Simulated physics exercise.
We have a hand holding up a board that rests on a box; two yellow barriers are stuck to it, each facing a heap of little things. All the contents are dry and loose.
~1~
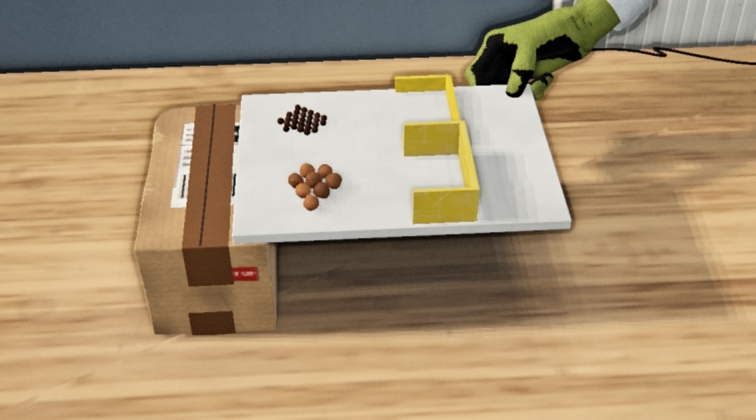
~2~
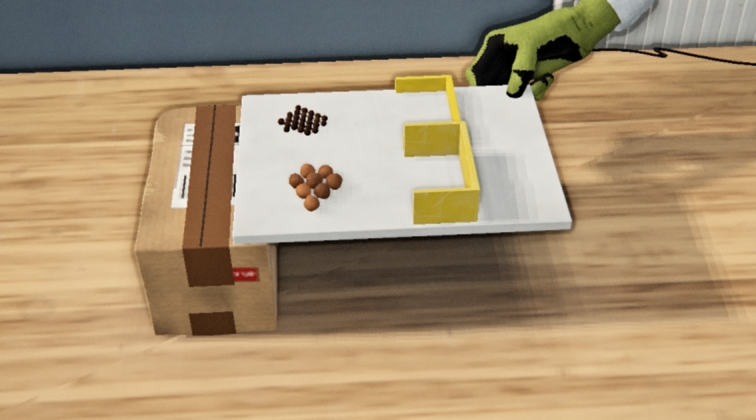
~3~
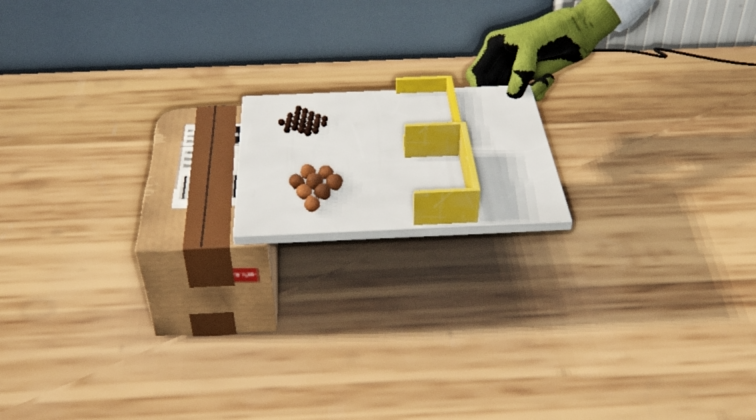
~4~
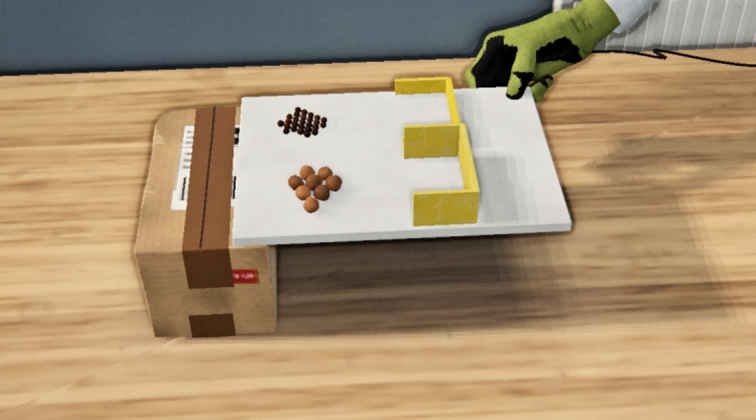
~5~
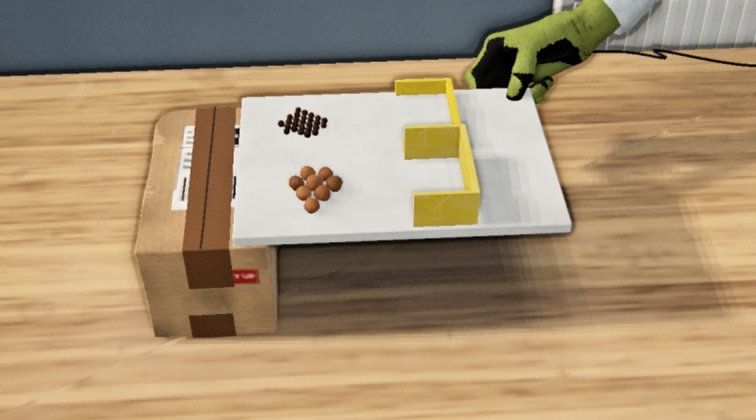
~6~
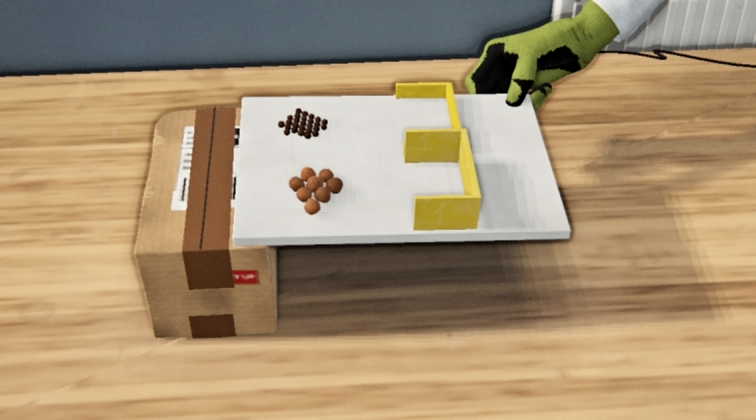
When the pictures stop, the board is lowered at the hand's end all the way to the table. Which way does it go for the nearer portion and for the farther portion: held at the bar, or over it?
The nearer portion stays held. The farther portion stays held.
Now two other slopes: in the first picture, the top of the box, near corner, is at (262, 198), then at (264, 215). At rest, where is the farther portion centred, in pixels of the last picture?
Case 1 at (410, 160), case 2 at (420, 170).
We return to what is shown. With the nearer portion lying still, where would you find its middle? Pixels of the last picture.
Close to (443, 237) in pixels.
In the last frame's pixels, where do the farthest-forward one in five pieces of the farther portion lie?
Stop point: Around (432, 168) px.
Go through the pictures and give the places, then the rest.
The first picture shows held end of the board at (559, 218), level; box at (215, 215), nearly half as high as the board is long; nearer portion at (315, 180), a few hazelnuts; farther portion at (302, 120), some allspice berries; nearer bar at (468, 170), taller than the pieces; farther bar at (454, 110), taller than the pieces.
The second picture shows held end of the board at (559, 219), level; farther portion at (303, 120).
The third picture shows held end of the board at (560, 219), level; nearer portion at (315, 181).
The fourth picture shows held end of the board at (559, 221), level; farther portion at (303, 122).
The fifth picture shows held end of the board at (559, 222), level; nearer portion at (315, 183).
The sixth picture shows held end of the board at (558, 228), down by 2°; box at (215, 218); nearer portion at (316, 184), not moving; farther portion at (303, 123), not moving; nearer bar at (469, 178); farther bar at (454, 118).
Then, 0.61 s past the last view, board sloping at 16°; nearer portion on its way down; farther portion on its way down.
Then, 1.14 s past the last view, board sloping at 25°; nearer portion has reached its bar; farther portion has reached its bar.
Then, 1.60 s past the last view, board resting at 26°; nearer portion has reached its bar; farther portion has reached its bar.
Finally, board resting at 26°; nearer portion gathered behind its bar; farther portion gathered behind its bar.
